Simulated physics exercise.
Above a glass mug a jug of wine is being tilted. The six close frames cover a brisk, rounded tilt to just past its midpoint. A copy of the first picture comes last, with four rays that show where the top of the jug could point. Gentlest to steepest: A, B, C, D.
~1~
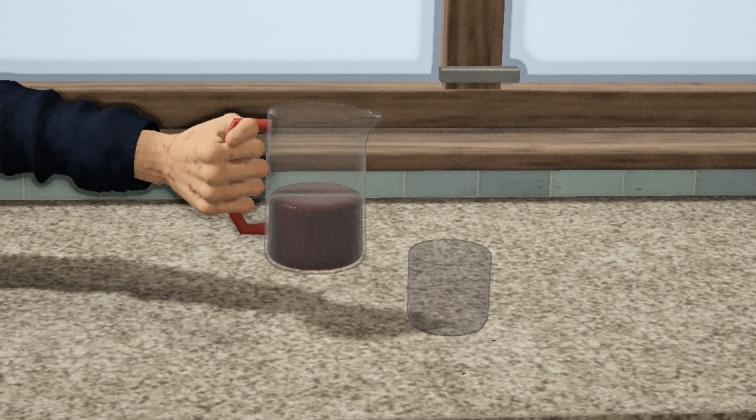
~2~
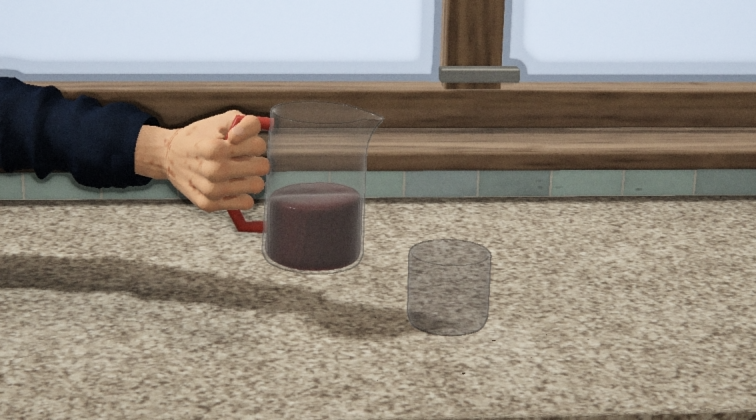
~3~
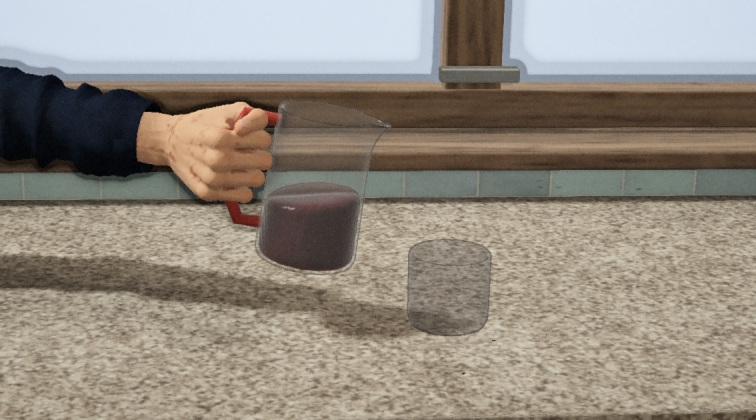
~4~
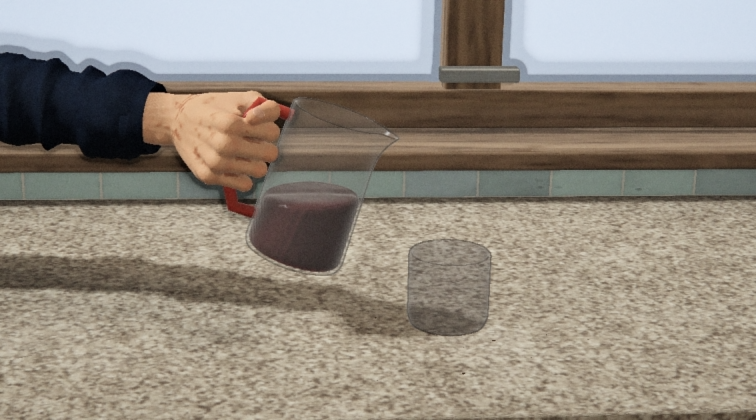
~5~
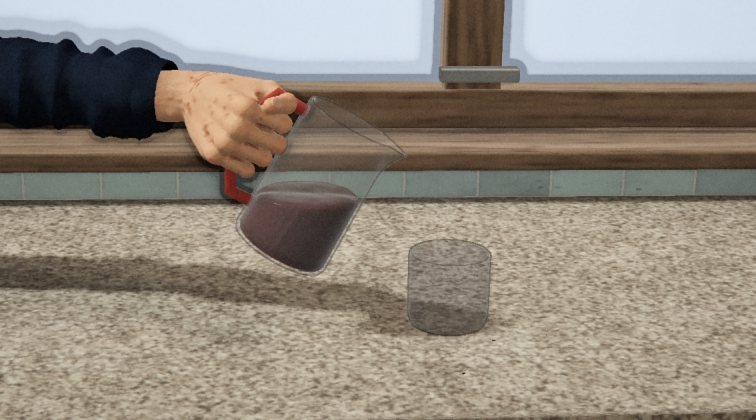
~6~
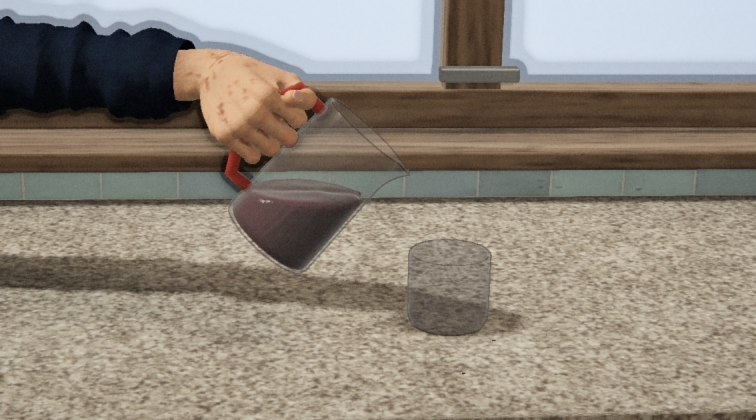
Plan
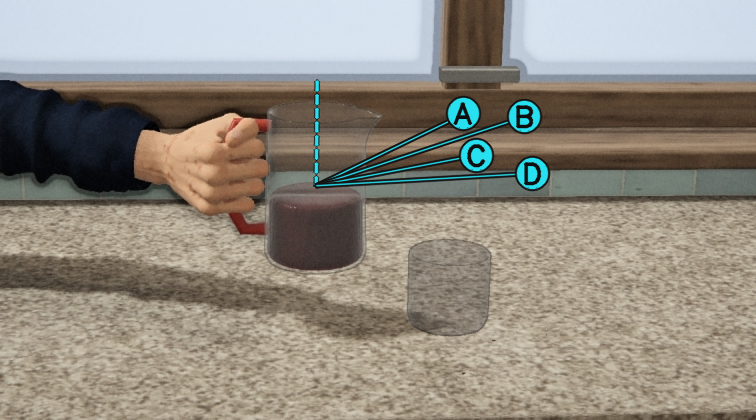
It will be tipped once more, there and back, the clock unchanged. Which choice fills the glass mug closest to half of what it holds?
C works best here.
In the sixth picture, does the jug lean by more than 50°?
No.
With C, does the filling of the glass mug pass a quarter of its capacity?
Yes.
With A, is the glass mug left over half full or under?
Under half.
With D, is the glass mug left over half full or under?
Over half.
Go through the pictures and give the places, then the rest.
Upright, lip at (379, 115); rim of the glass mug round (450, 252); nothing has left yet, in the first picture.
Tipped about 2°, lip at (381, 118); nothing has left yet, in the second picture.
Tipped about 8°, lip at (388, 125); nothing has left yet, in the third picture.
Tipped about 18°, lip at (397, 137); nothing has left yet, in the fourth picture.
Tipped about 29°, lip at (405, 154); nothing has left yet, in the fifth picture.
Tipped about 41°, lip at (409, 172); nothing has left yet, in the sixth picture.
In cyan, A at (448, 121); B at (508, 122); C at (459, 158); D at (515, 174).
With A, the glass mug ends with about 8 % of what it can hold.
With B, the glass mug ends with about 26 % of what it can hold.
With C, the glass mug ends with about 49 % of what it can hold.
With D, the glass mug ends with about 69 % of what it can hold; 5 % of the wine is spilt.
